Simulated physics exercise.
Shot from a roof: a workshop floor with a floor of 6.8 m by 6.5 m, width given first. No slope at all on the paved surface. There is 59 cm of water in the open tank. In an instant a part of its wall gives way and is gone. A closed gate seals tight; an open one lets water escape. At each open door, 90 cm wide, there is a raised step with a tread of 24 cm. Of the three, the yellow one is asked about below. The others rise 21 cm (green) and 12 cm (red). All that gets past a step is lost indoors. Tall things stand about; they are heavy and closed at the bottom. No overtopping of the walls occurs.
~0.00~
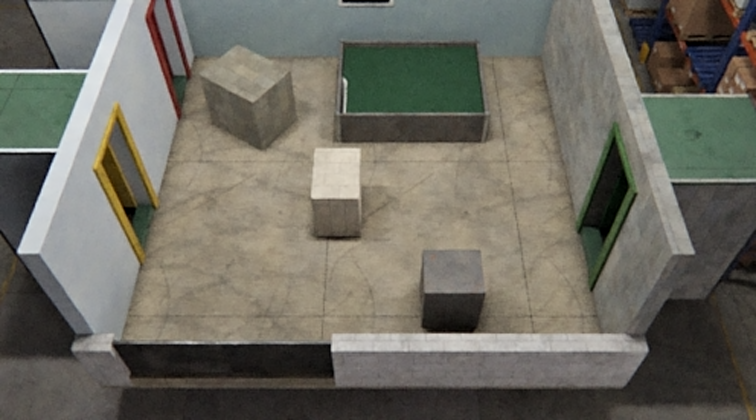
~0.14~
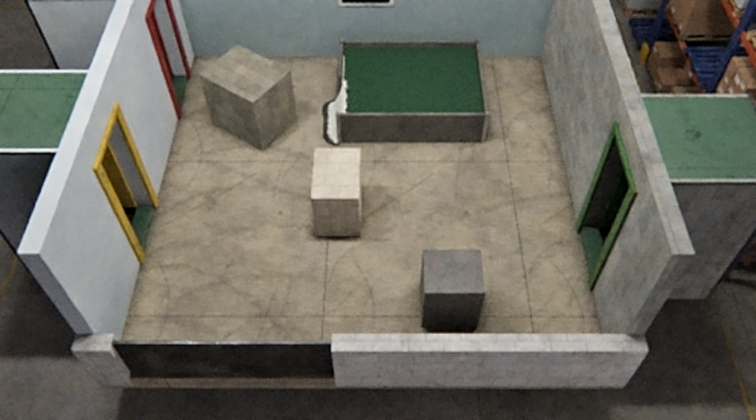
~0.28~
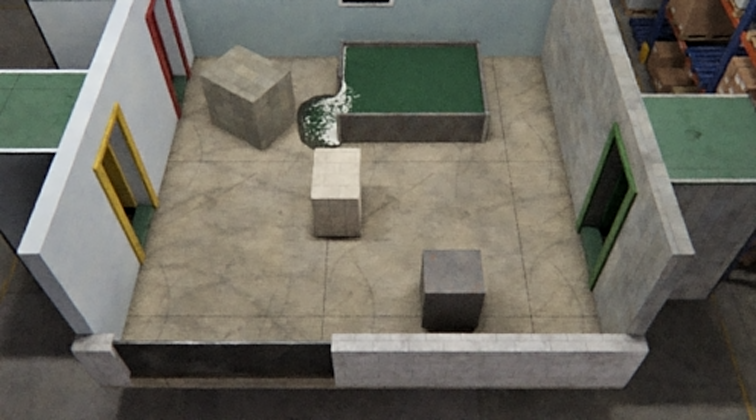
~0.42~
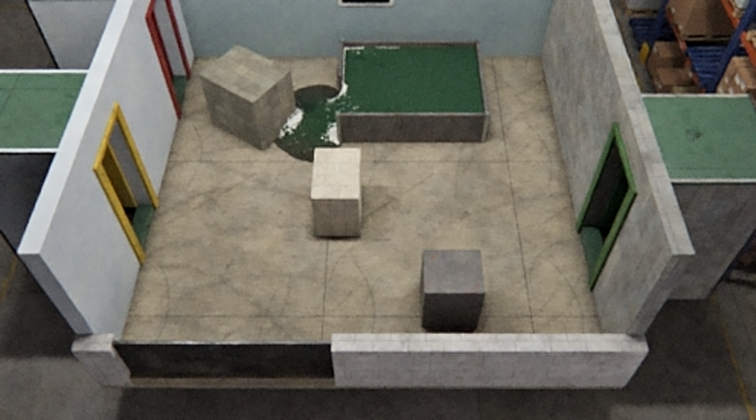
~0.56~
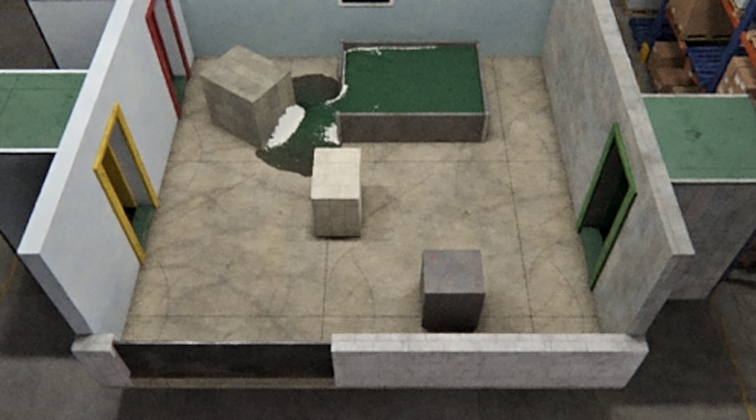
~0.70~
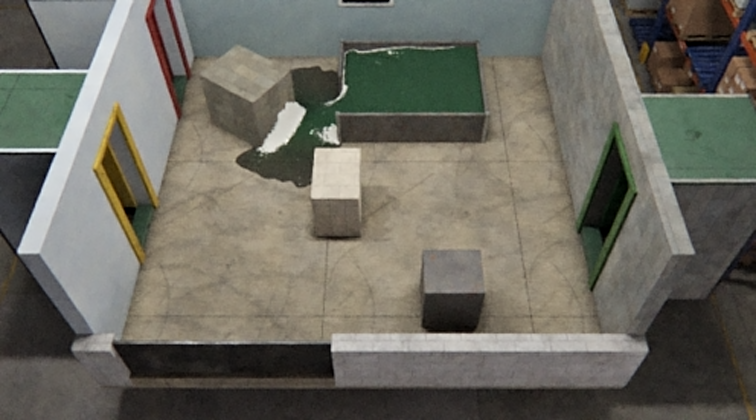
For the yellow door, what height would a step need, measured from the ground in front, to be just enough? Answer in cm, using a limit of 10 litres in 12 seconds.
Around 11.5 cm above the ground in front.
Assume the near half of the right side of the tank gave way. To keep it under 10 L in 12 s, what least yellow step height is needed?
At least roughly 6.5 centimetres tall.
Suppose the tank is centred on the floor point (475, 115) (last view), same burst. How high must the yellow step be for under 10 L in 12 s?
A height near 18 cm.
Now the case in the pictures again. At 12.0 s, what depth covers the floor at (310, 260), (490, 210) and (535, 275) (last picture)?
Around 5 cm, 6 cm and 3 cm.
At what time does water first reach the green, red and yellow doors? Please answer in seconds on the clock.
Green door 7.5 seconds, red door 2.2 seconds, yellow door 1.6 seconds.
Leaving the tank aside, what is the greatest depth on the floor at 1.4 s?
Max depth: Around 41 cm.
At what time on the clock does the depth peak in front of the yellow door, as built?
Peak time: Around 6.0 s.
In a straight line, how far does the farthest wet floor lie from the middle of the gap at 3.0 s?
The front is some 5.6 m out.
After 1.4 s water covers 20 % of the floor, deepest (41 cm) near (297, 129); it has not reached the yellow door.
After 3.0 s water covers 45 % of the floor, deepest (30 cm) near (297, 129); 13 cm at the yellow door, 0 litres in over its 13 cm step.
After 12.0 s water covers 100 % of the floor, deepest (12 cm) near (326, 338); 8 cm at the yellow door, 2 litres in over its 13 cm step.
At the yellow door as built, the water arrived by 1.7 s and peaked near 14 cm at 6.2 s.
With a step of 10.5 cm, 19 litres would have come in within the 12 s; with 14 cm, 0 litres. So under 10 litres takes about 11.5 cm.
